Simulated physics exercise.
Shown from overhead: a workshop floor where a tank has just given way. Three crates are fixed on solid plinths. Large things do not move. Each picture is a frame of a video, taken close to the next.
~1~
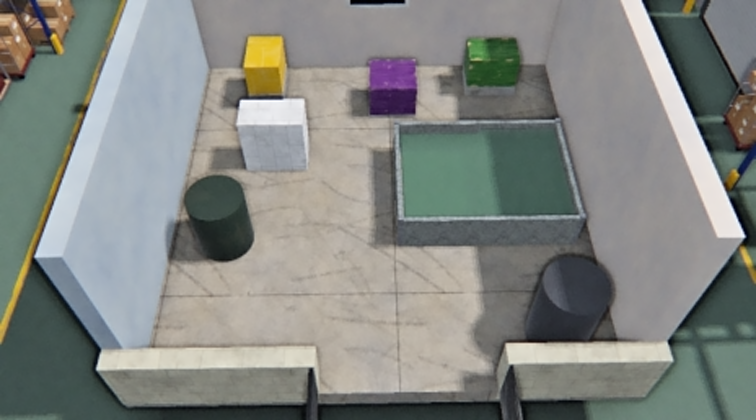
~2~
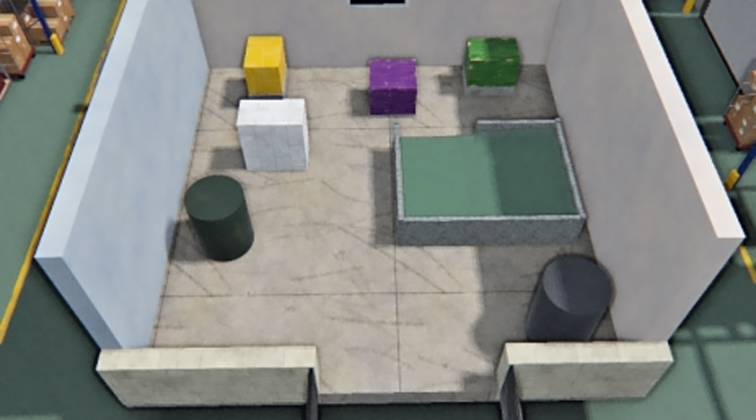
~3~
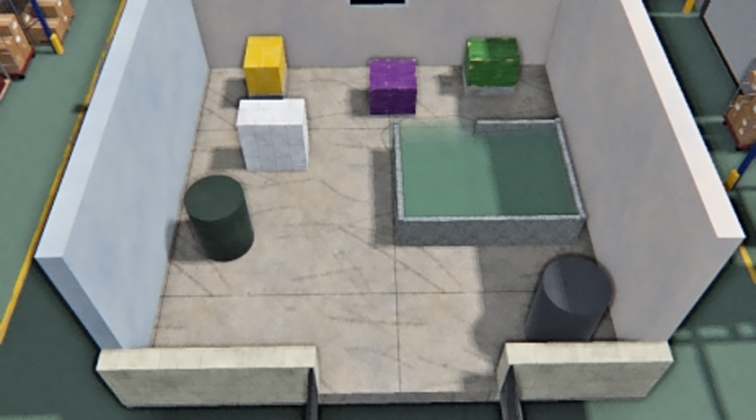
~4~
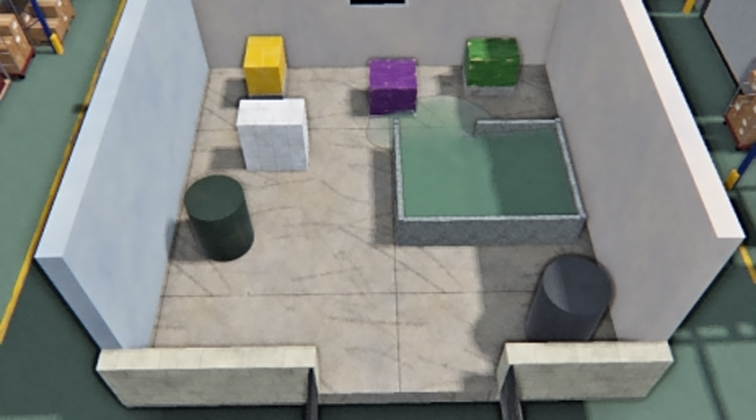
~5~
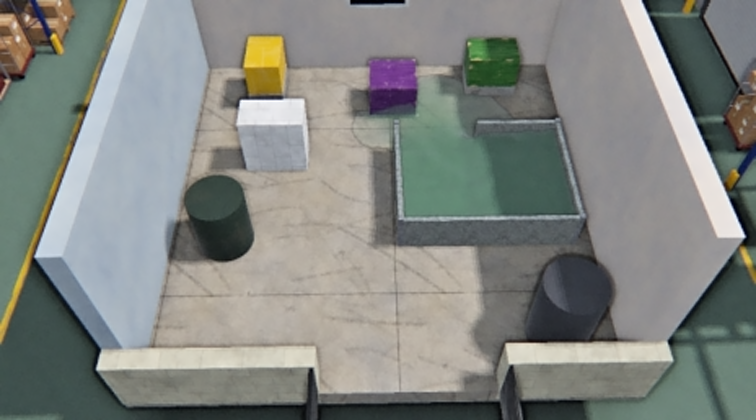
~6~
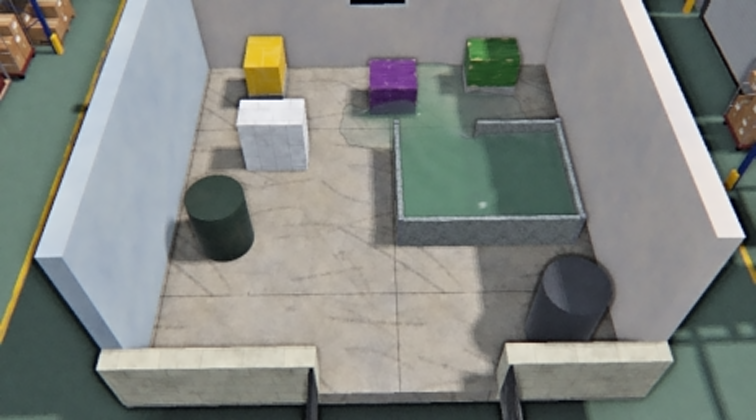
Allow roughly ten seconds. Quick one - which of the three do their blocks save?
As I see it, I expect the yellow crate to never get touched; I expect the purple crate to get touched; I expect the green crate to get touched.
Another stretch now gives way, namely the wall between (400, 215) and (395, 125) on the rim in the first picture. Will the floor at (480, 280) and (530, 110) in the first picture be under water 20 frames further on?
Untouched, then untouched.
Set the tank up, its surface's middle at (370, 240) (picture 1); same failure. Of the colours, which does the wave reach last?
The green crate.
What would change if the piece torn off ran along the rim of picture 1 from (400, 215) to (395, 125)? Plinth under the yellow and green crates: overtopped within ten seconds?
Yellow crate: Untouched; green crate: Untouched.
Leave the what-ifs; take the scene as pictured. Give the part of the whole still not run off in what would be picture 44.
Around 100 percent.
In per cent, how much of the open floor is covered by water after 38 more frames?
Around 75 percent of it.
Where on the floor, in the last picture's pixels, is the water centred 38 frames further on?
Centre of mass: Roughly (387, 152).
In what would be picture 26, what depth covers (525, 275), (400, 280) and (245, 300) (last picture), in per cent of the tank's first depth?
Respectively 0, 0 and 0 per cent.
A moment on, water covers 20 % of the floor; the yellow crate water round its plinth, the purple crate water round its plinth, the green crate water round its plinth.
Next, water covers 35 % of the floor; the yellow crate water round its plinth, the purple crate water round its plinth, the green crate water round its plinth.
Then, water covers 55 % of the floor; the yellow crate water round its plinth, the purple crate water round its plinth, the green crate water round its plinth.
Later, water covers 75 % of the floor; the yellow crate water round its plinth, the purple crate water round its plinth, the green crate water round its plinth.
In the end, water covers 100 % of the floor; the yellow crate stayed above the water, the purple crate was topped, the green crate was topped.
